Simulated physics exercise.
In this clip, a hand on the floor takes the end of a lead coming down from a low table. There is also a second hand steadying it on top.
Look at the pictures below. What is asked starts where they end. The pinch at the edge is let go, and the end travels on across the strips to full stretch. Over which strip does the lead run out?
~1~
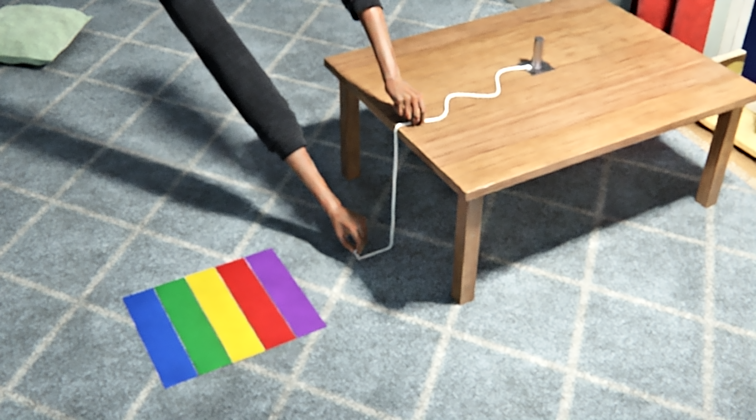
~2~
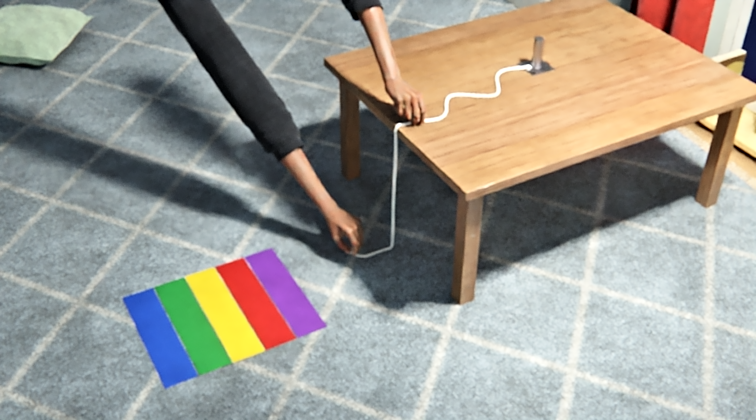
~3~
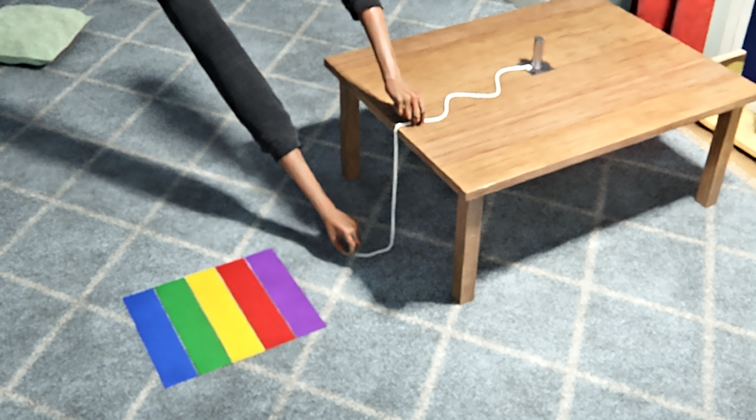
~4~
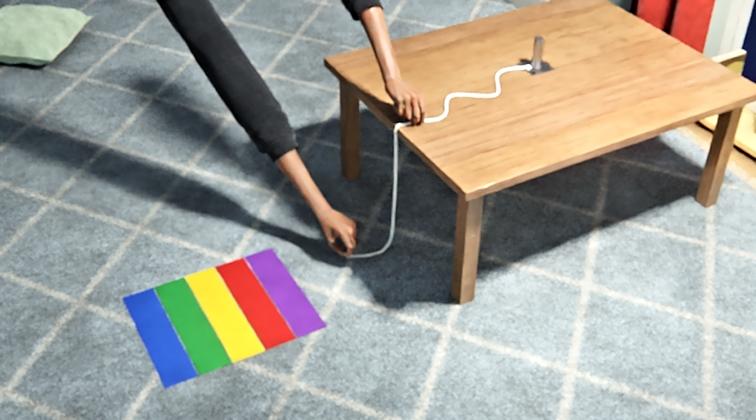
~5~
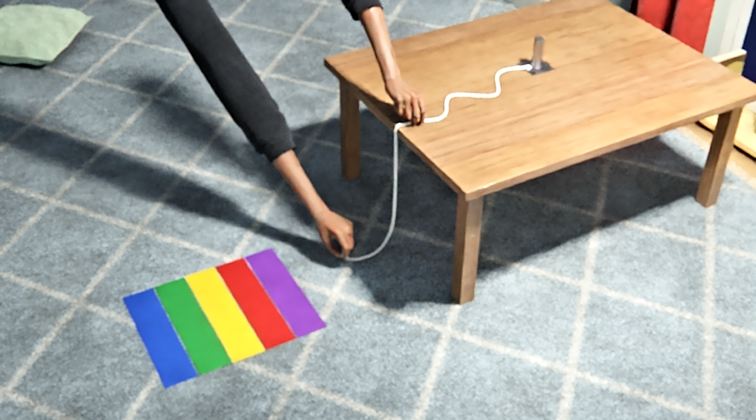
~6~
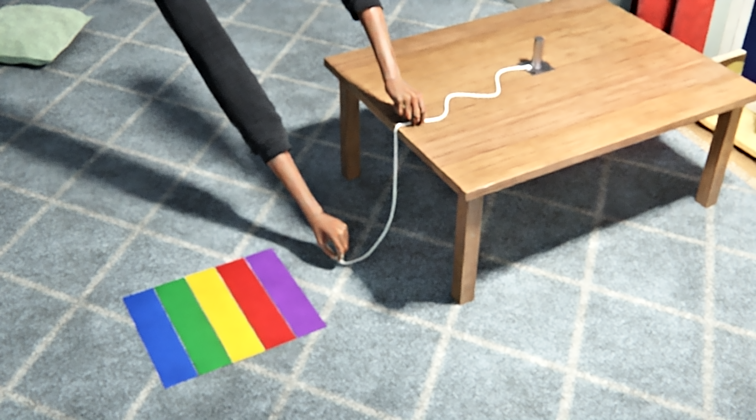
Over the yellow strip.
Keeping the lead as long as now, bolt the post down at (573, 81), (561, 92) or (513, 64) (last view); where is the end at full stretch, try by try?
Roughly (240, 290), then (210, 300), then (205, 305).
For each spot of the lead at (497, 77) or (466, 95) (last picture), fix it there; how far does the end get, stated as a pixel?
Roughly (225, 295) and (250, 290).
Soon after, end near (275, 279); over purple.
After that, end near (241, 291); over red.
At the stop, end near (222, 297); over yellow. It gets as far as the yellow strip.
